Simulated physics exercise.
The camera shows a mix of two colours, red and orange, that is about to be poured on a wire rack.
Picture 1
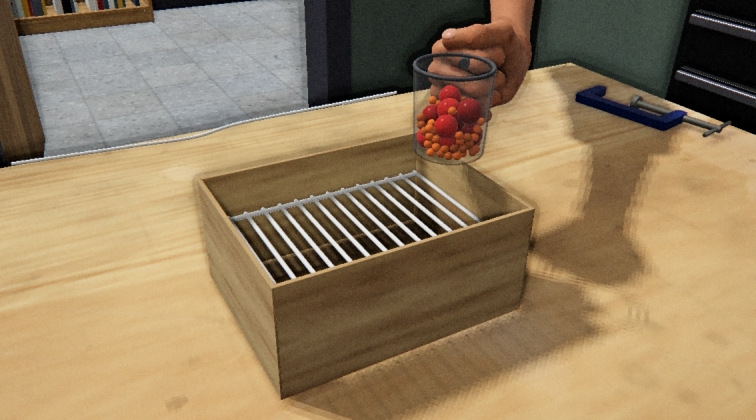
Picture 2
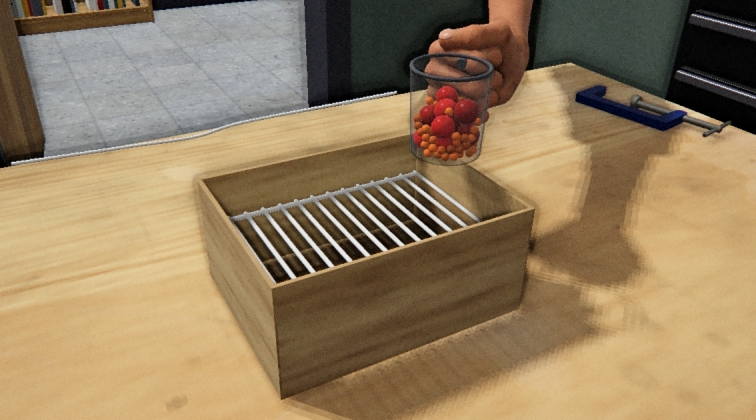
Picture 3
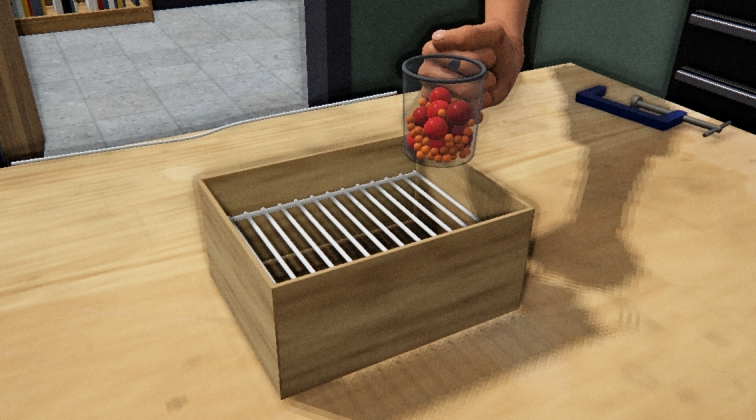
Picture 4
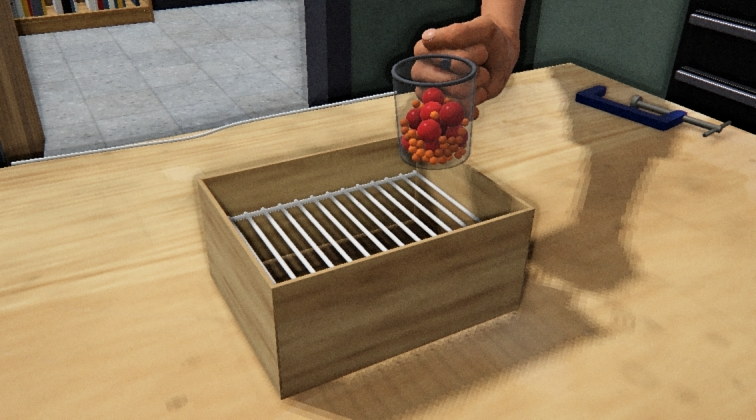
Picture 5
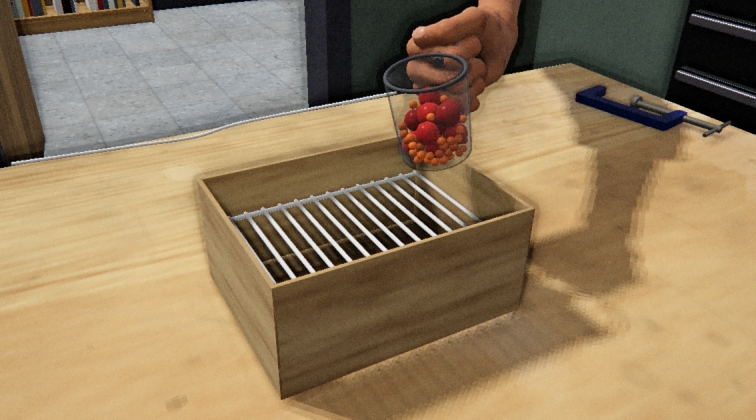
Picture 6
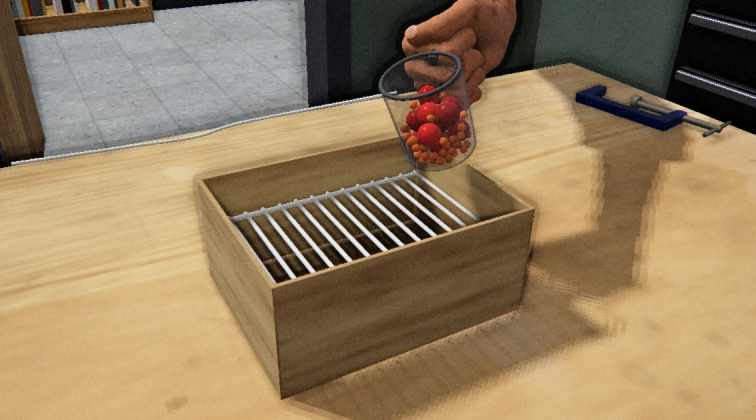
The clip opens with a hand holding a clear cup of large red balls and small orange ones upright above a wooden box fitted with a white wire rack. The hand shifts the cup slightly left, then gradually tilts it leftward over the box, the balls still inside.
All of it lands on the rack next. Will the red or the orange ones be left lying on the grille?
As for the red ones, they sit on the grille, and the orange ones slip past the grid.
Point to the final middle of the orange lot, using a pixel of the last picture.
At about (368, 271).
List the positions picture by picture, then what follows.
The first picture shows cup at (451, 109), upright; rack at (280, 260), 14 wires across; red sweets at (450, 110), wider than the gaps; orange wooden balls at (453, 138), narrower than the gaps.
The second picture shows cup at (448, 110), upright; orange ones at (450, 138).
The third picture shows cup at (441, 111), upright; red ones at (439, 113).
The fourth picture shows cup at (434, 113), tipped 5°; orange ones at (438, 141).
The fifth picture shows cup at (431, 113), tipped 13°; red ones at (430, 115).
The sixth picture shows cup at (431, 113), tipped 21°; rack at (280, 260); red ones at (430, 115); orange ones at (443, 137).
Then, 0.38 s after the last picture, red ones, all in the cup; orange ones, all in the cup.
Then, 0.86 s after the last picture, red ones, all in the cup; orange ones, all in the cup.
Then, 1.37 s after the last picture, red ones, about half in the cup, about half on or over the wires; orange ones, nearly all in the cup, a small part on or over the wires.
By the end, red ones, all on the wires, none under the rack; orange ones, all under the rack.
